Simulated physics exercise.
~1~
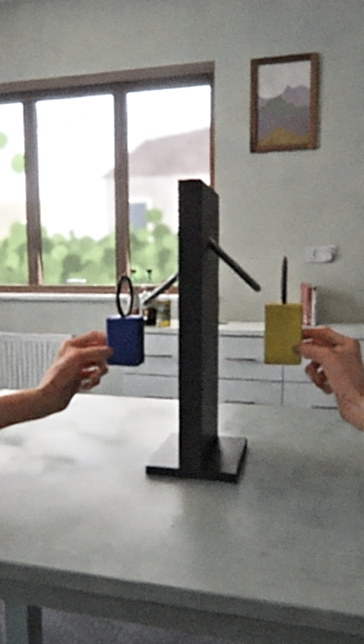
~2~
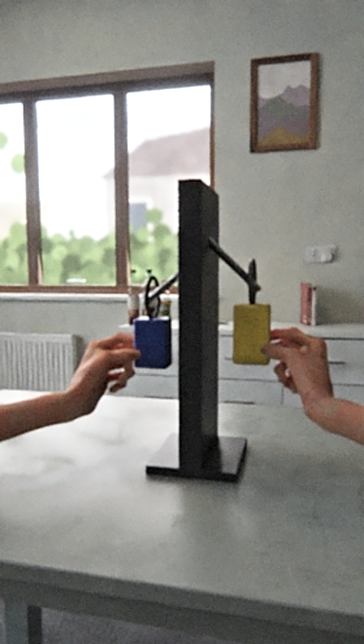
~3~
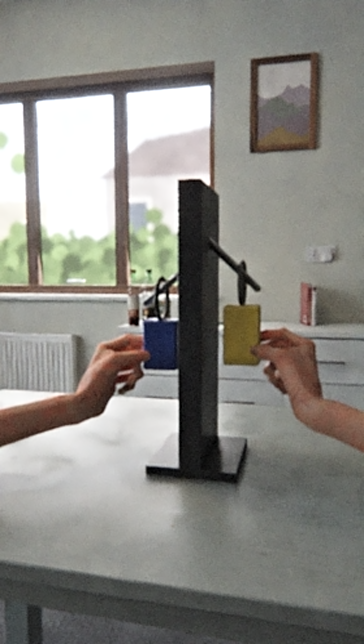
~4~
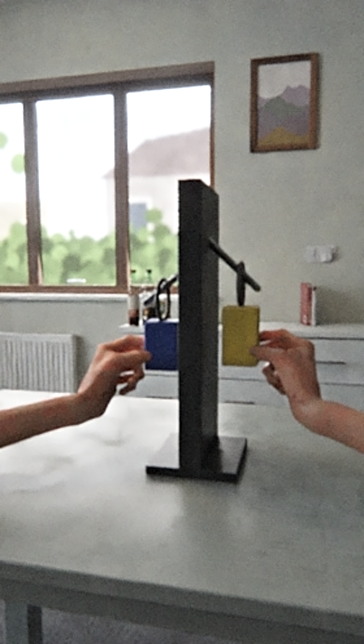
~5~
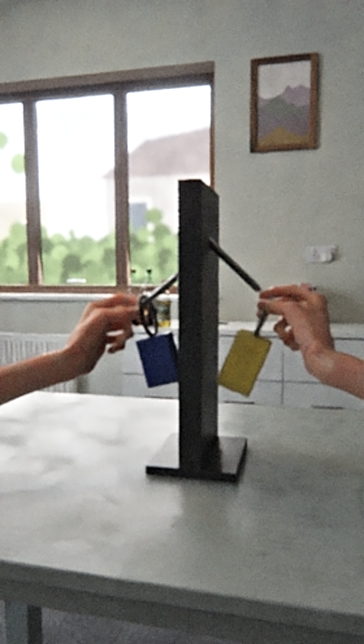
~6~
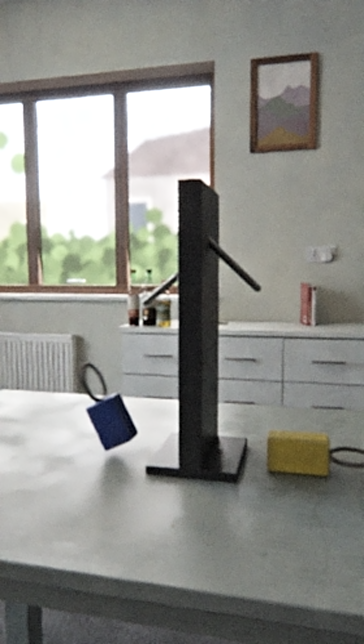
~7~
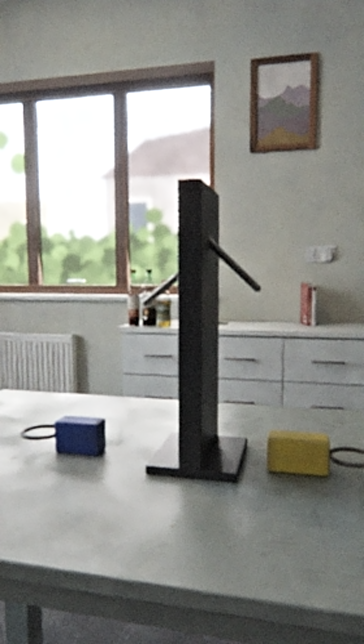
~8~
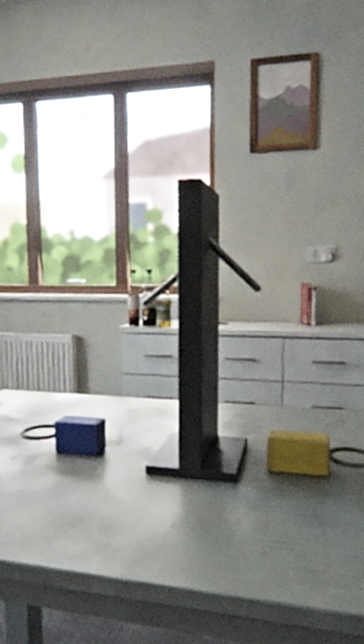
The clip shows two hands moving a blue pouch and a yellow pouch inward onto the downward-slanting pegs of a black stand on a table. As the hands let go, both pouches tilt and slip off, ending on the tabletop on either side of the stand.
